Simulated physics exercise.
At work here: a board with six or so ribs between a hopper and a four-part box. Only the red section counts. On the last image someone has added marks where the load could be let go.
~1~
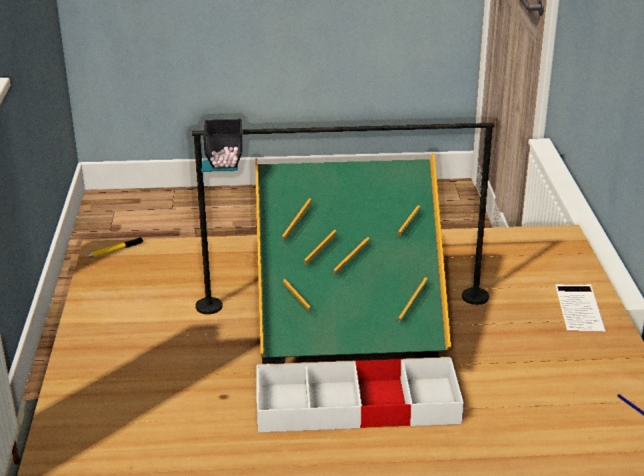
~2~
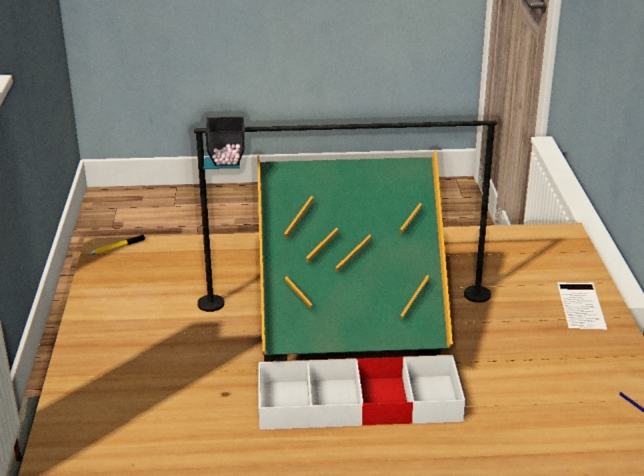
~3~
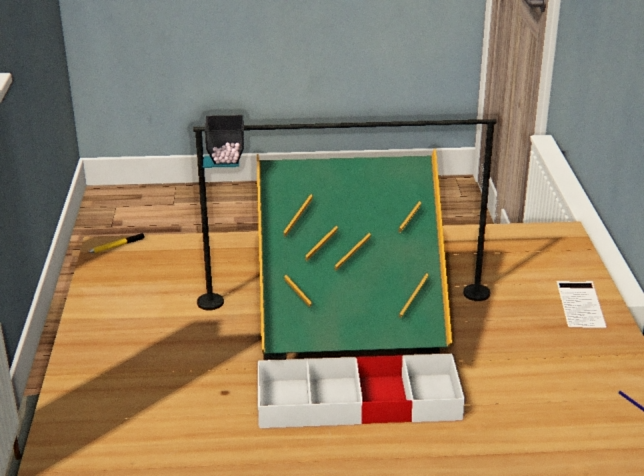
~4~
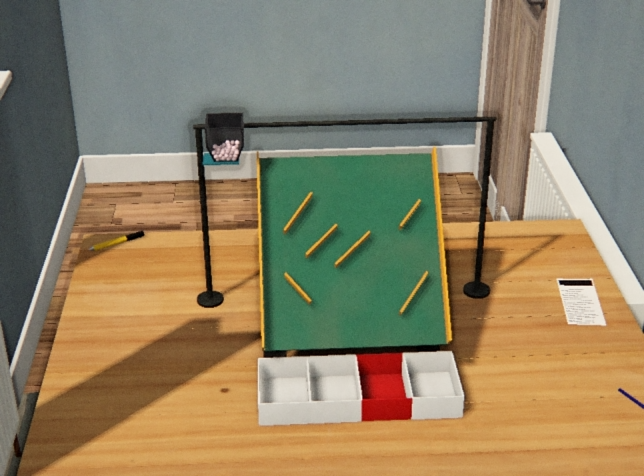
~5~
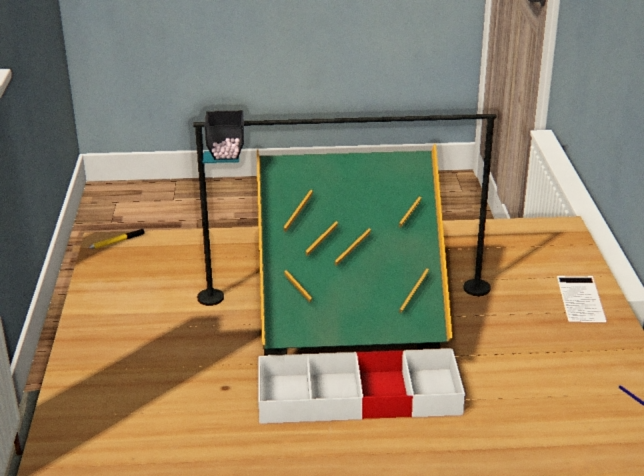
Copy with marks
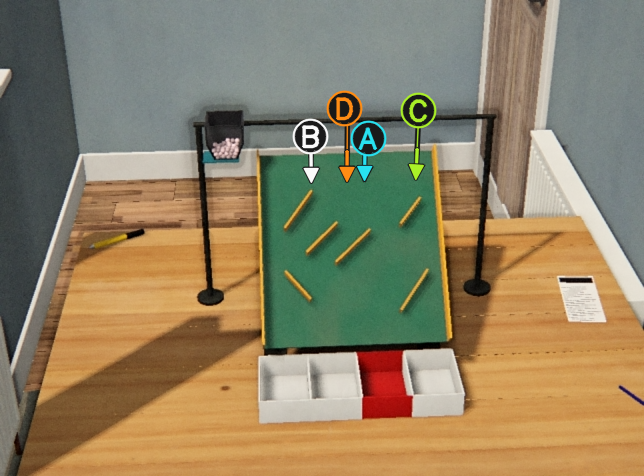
On a wooden table, a ribbed green board stands between a hopper and box, nearly motionless.
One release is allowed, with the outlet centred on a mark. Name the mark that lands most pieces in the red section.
Mark A does it best.
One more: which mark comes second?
The answer is C.
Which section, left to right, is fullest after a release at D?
It is the second one.
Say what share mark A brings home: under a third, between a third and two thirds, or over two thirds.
Mark A gives between a third and two thirds.
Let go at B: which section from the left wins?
The first from the left.
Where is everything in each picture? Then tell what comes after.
The first picture shows hopper near (224, 156), sugar pearls, door shut.
The second picture shows ribs (285, 234) to (312, 196), (401, 230) to (421, 204).
The third picture shows ribs (307, 257) to (337, 227), (336, 266) to (370, 234).
The fourth picture shows ribs (285, 273) to (311, 301), (401, 312) to (428, 272).
The fifth picture shows red section near (387, 406), number 3 of 4 from the left.
On the marked copy, mark A meets the board at (364, 175); mark B meets the board at (311, 177); mark C meets the board at (416, 174); mark D meets the board at (346, 176).
With A, close to a third in the red section, close to half in other sections, a small share outside the box.
With B, a small share in the red section, all but a few in other sections, only a few outside the box.
With C, close to a quarter in the red section, close to half in other sections, close to a quarter outside the box.
With D, a small share in the red section, the bulk in other sections, a small share outside the box.
